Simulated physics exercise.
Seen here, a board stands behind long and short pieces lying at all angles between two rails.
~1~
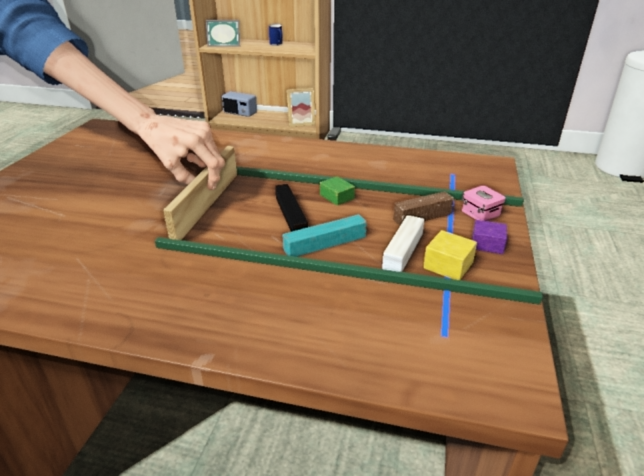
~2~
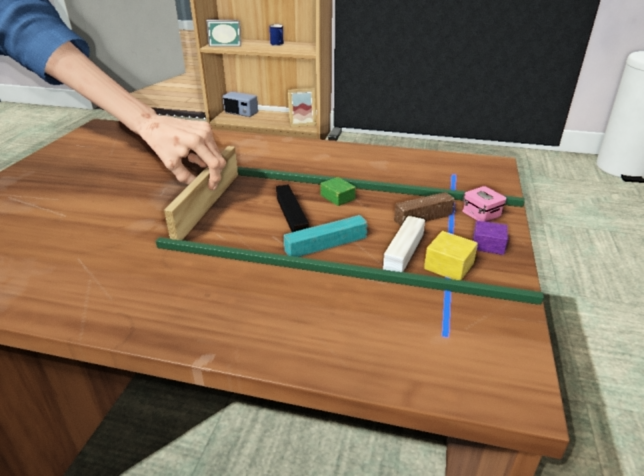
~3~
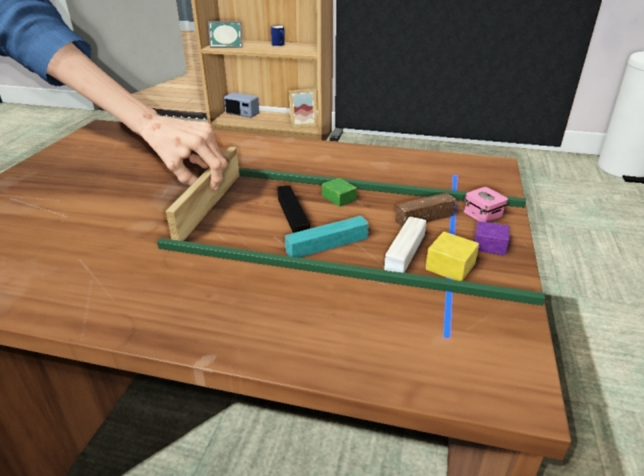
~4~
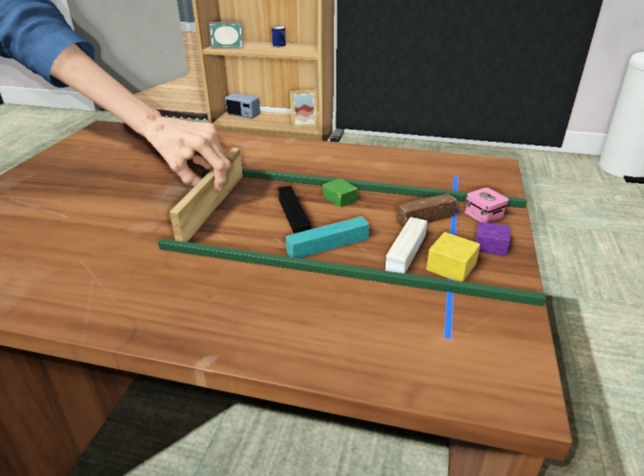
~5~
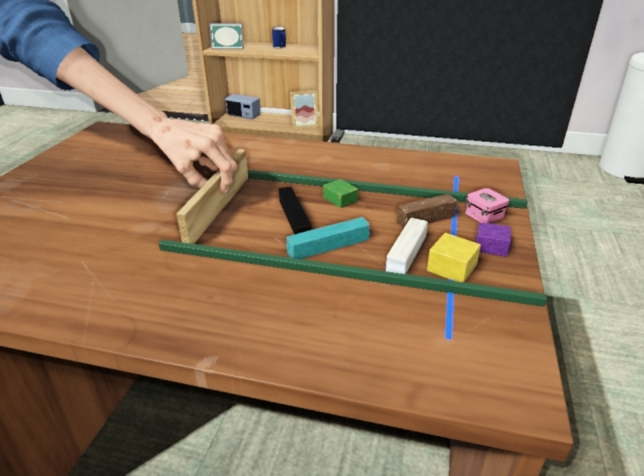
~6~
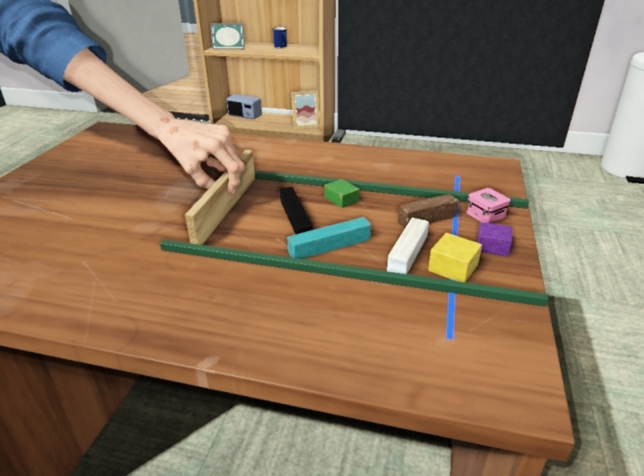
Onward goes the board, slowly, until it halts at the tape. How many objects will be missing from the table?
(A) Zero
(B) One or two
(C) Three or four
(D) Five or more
Zero.
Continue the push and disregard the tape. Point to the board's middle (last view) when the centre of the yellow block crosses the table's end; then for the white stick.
I reckon its middle sits around (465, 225) and then around (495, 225).
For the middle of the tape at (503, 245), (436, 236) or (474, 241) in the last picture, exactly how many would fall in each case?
Per try: 5; 0; 3.
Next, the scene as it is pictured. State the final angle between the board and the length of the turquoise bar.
Some 0 degrees.
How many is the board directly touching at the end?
In total, 2.
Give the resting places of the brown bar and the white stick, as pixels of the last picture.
The brown bar comes to rest at (491, 216), and the white stick comes to rest at (500, 259).
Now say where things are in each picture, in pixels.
In the first picture, purple block (489, 237); pink case (483, 205); yellow block (450, 255); board (205, 190); tape (450, 237).
In the second picture, pink case (484, 205); turquoise bar (326, 236).
In the third picture, yellow block (452, 256); board (207, 191).
In the fourth picture, purple block (492, 238); green block (340, 193).
In the fifth picture, pink case (486, 207); brown bar (427, 211).
In the sixth picture, purple block (494, 239); pink case (488, 207); yellow block (455, 257); board (225, 194); tape (455, 239).
Soon after, none off yet; purple block at rest near (494, 239); pink case at rest near (488, 207); yellow block at rest near (455, 257).
At rest, the number that fall off is zero.
